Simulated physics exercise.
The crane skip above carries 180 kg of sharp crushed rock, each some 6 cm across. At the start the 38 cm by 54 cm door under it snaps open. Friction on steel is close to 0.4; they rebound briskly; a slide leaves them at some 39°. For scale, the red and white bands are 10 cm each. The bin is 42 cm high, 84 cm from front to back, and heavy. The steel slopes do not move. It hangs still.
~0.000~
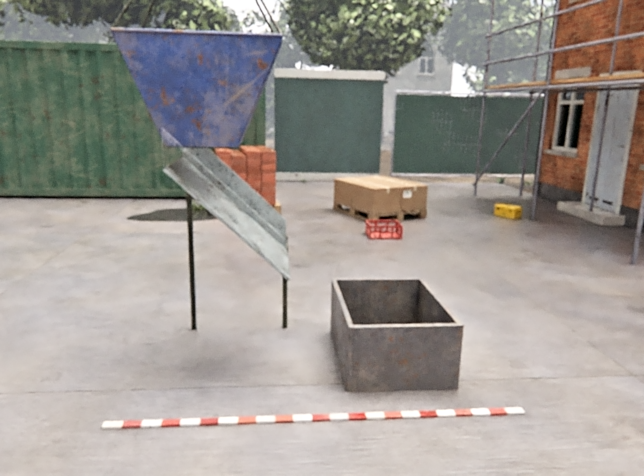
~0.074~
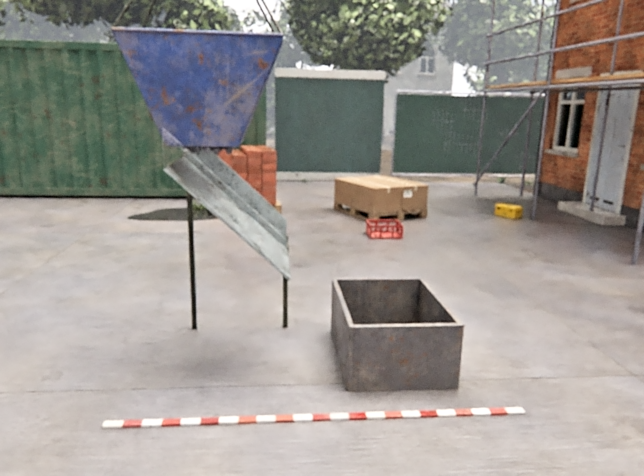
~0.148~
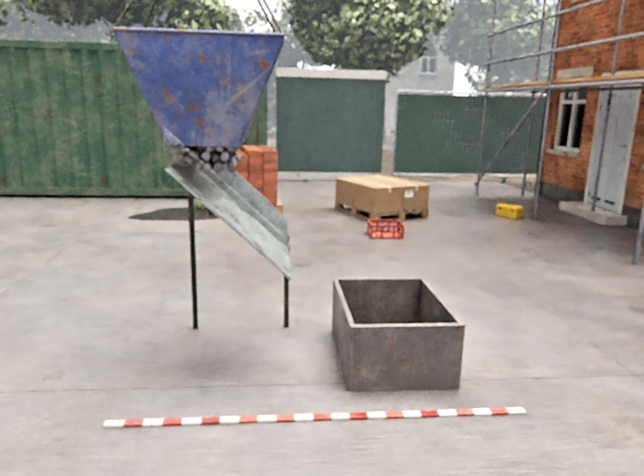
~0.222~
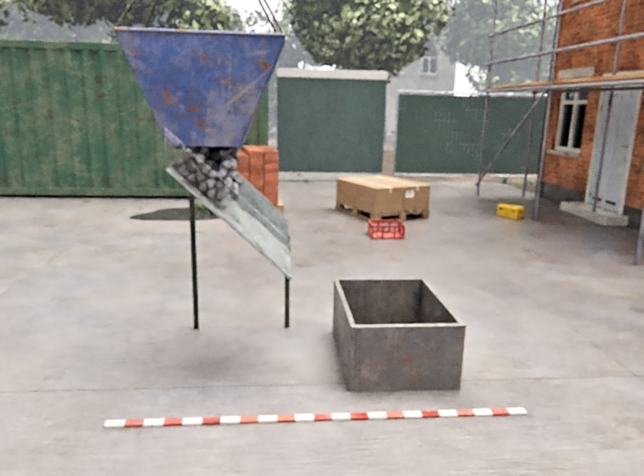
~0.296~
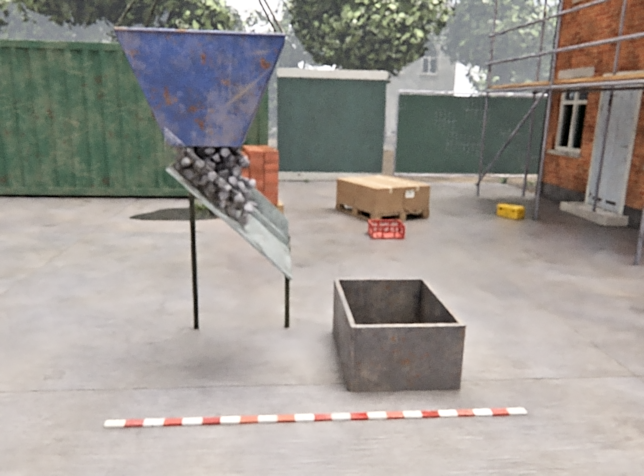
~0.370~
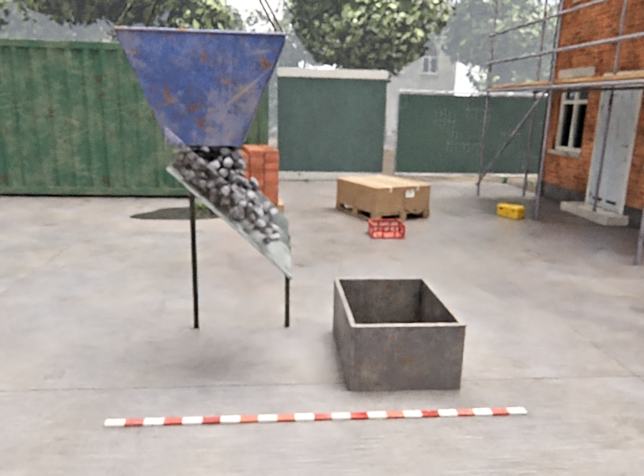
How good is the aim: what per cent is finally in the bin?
Close to 10 in a hundred.
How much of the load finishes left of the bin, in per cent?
Some 85 per cent of the load.
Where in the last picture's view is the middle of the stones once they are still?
Near (317, 349).
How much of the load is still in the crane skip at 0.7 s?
About 15 per cent.
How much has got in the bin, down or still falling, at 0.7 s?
About 0 per cent by then.
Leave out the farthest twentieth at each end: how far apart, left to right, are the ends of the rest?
Roughly 100 cm.
After 0.7 s, 14 % in the crane skip, 58 % on the steel, 28 % falling or lying left of the bin; the stones farthest right are at (342, 310).
After 1.1 s, 0 % in the crane skip, 30 % on the steel, 65 % falling or lying left of the bin, 5 % falling or lying in the bin; the stones farthest right are at (410, 343).
After 1.7 s, 0 % in the crane skip, 88 % falling or lying left of the bin, 10 % falling or lying in the bin, 2 % falling or lying beside or right of the bin; the stones farthest right are at (436, 351).
After 2.6 s, 0 % in the crane skip, 86 % falling or lying left of the bin, 10 % falling or lying in the bin, 3 % falling or lying beside or right of the bin; the stones farthest right are at (442, 358).
After 4.5 s, 0 % in the crane skip, 86 % left of the bin, 10 % in the bin, 3 % beside or right of the bin; the stones farthest right are at (442, 358).
